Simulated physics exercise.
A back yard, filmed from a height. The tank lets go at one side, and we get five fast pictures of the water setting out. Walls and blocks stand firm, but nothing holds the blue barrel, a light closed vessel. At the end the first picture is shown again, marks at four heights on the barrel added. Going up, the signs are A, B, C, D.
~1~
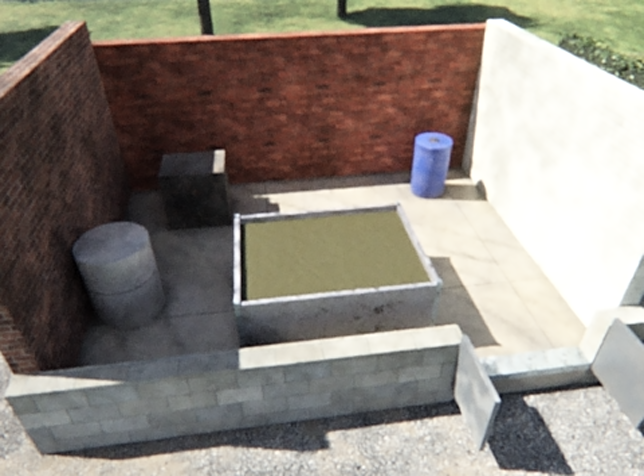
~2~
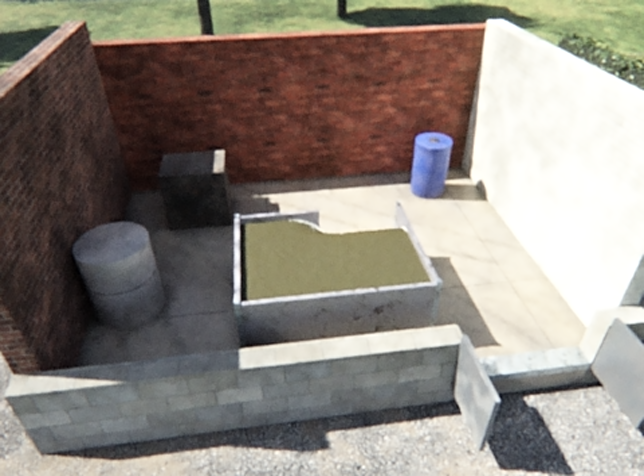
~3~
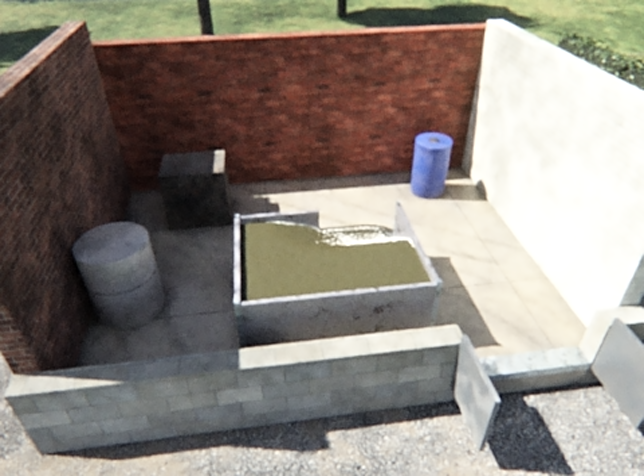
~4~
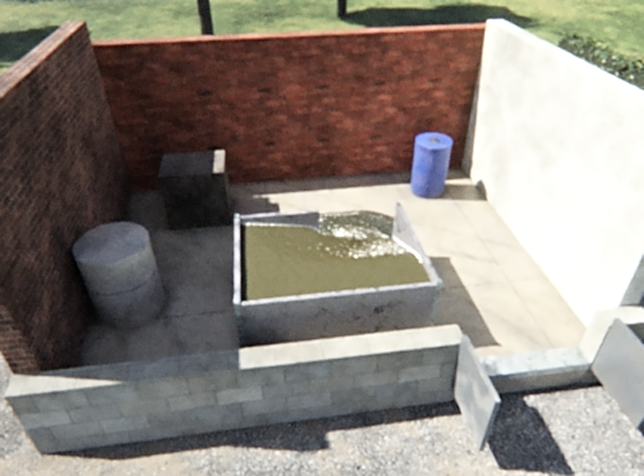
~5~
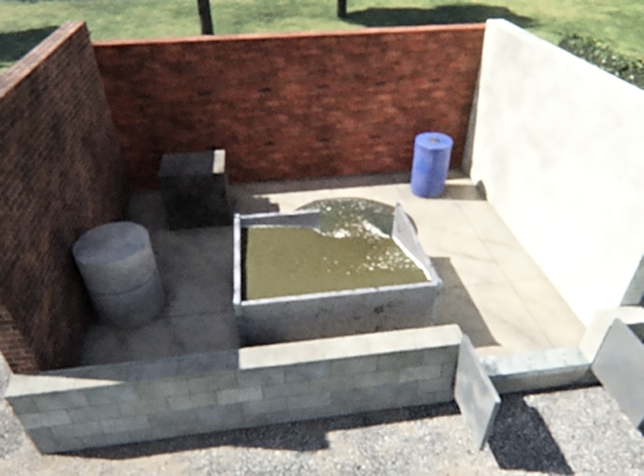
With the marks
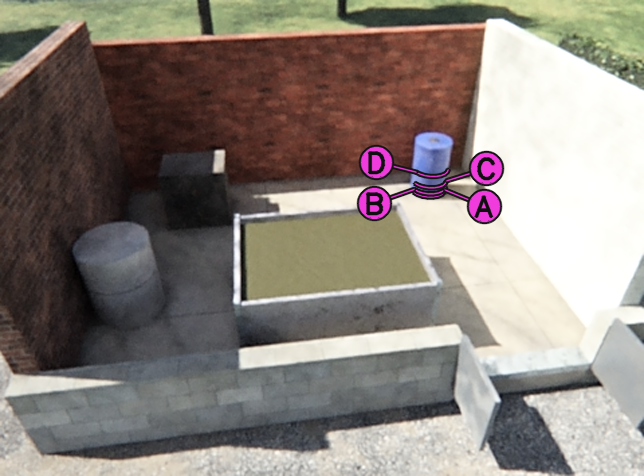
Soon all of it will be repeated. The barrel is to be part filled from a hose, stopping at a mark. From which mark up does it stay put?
Mark D just does it.
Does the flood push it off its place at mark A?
Yes, that goes wrong.
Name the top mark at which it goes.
That would be C.
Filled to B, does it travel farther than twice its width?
Yes, clearly.
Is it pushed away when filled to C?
Yes, that goes wrong.
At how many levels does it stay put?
One.
On the marked copy, A at (433, 196); B at (433, 193); C at (434, 187); D at (436, 176); from the bottom up A, B, C, D.
Choosing A, it is pushed about 7 times its own width away.
Choosing B, it is pushed about 6 times its own width away.
Choosing C, it is pushed about 3 times its own width away.
Choosing D, it does not move.
